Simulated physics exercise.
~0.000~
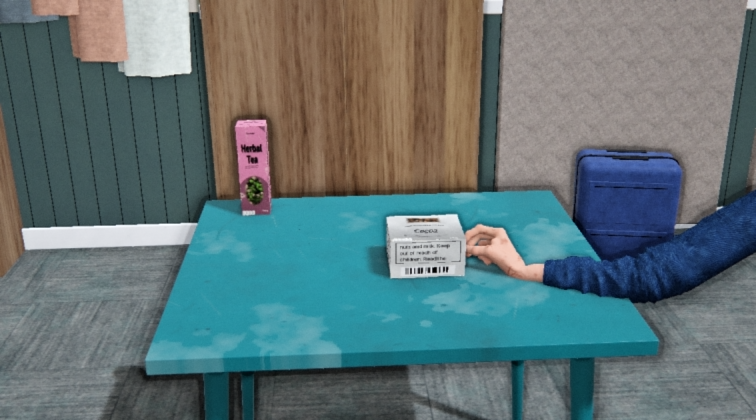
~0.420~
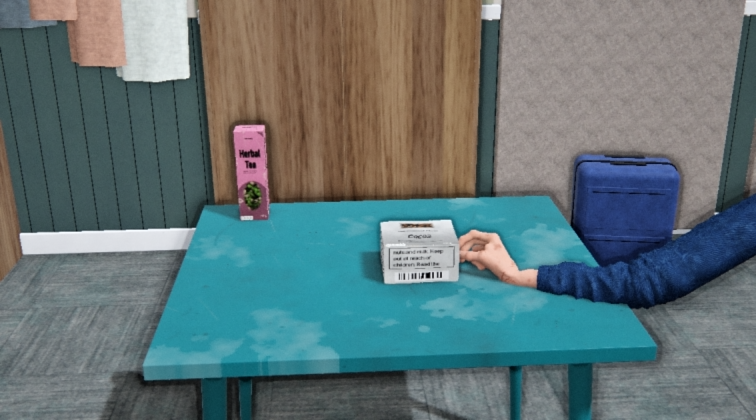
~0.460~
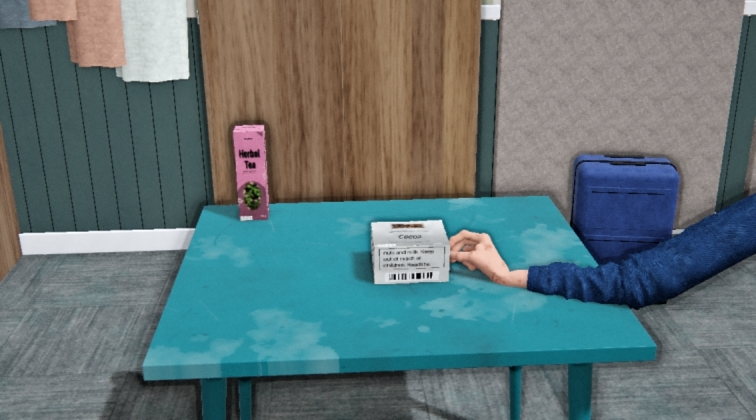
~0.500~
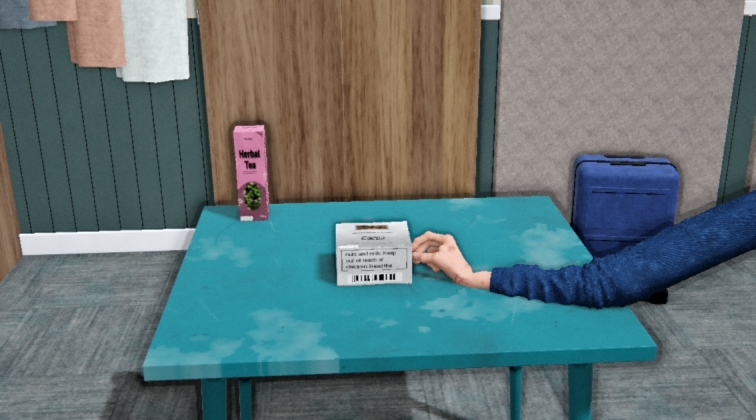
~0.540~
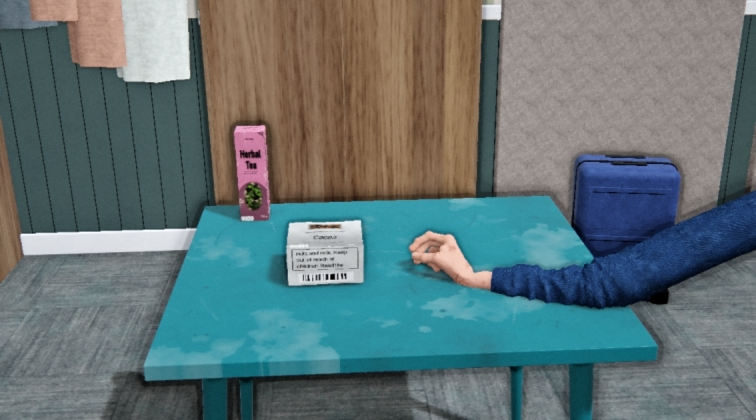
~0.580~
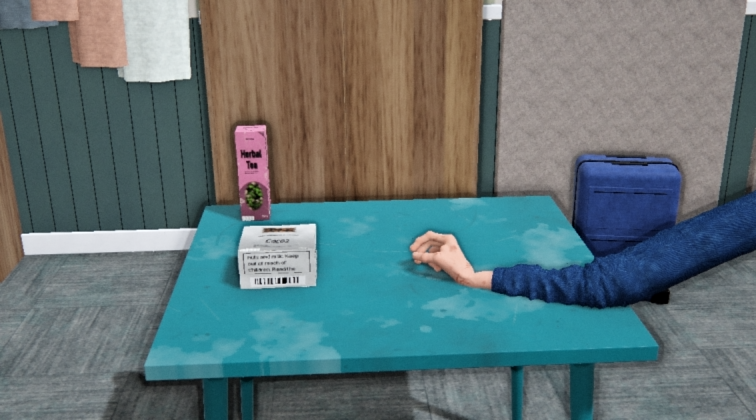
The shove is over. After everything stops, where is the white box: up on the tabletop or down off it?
It is down off the table.
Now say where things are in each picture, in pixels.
Under the hand; white box (425, 246), in the first picture.
Under the hand; white box (418, 251), in the second picture.
Under the hand; white box (409, 252), in the third picture.
White box (373, 253), in the fourth picture.
White box (325, 252) displaced about its own width, in the fifth picture.
White box (279, 256) displaced about its own width, in the sixth picture.
Around 0.78 s, white box now off the table.
Around 1.08 s, things are still on the move.
Finally (1.3 s), off the table, white box.
